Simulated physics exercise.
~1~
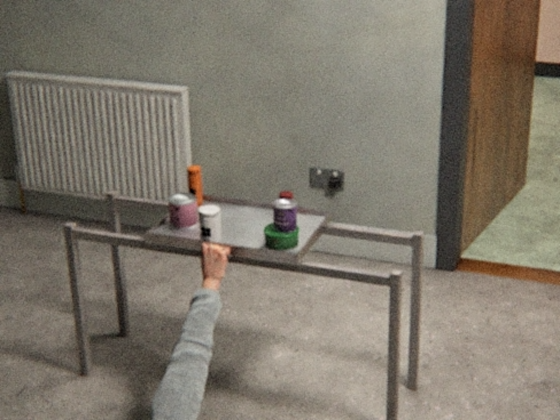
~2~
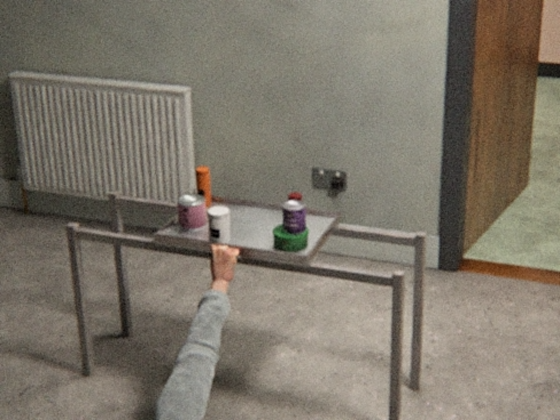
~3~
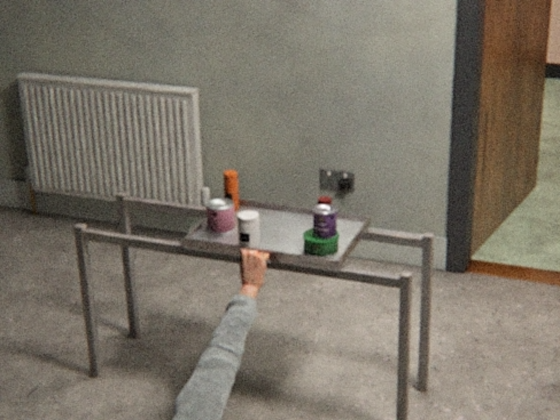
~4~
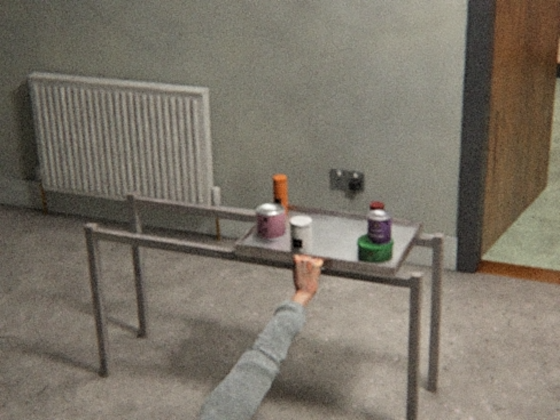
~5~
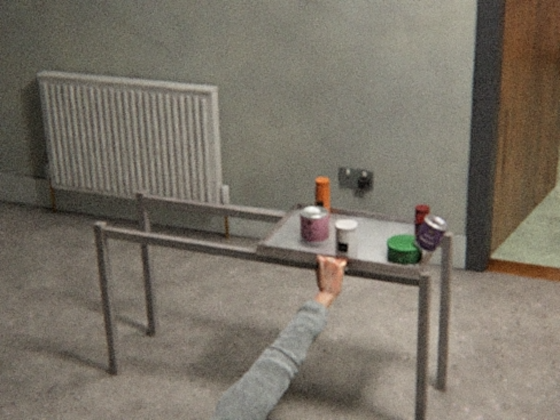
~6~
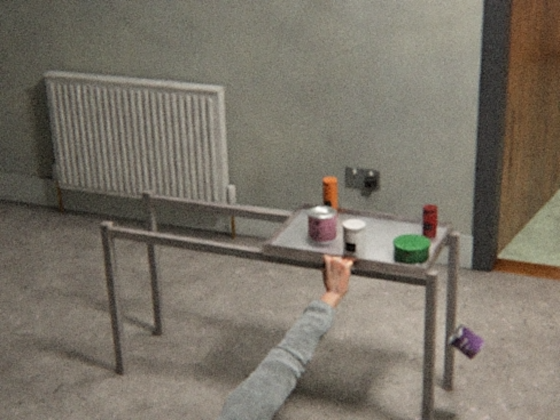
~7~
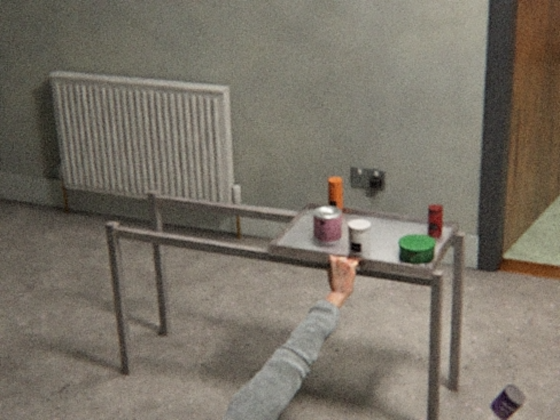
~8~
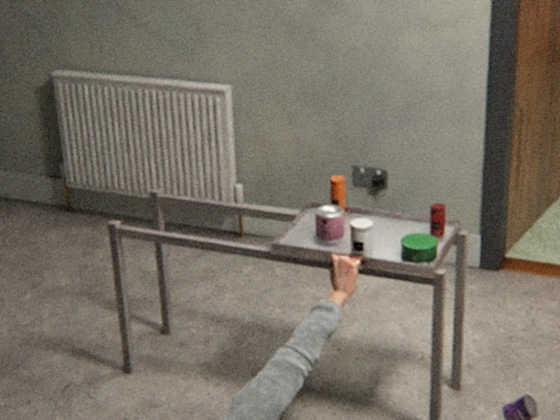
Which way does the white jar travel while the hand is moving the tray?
The white jar travels to the right, staying upright on the tray.
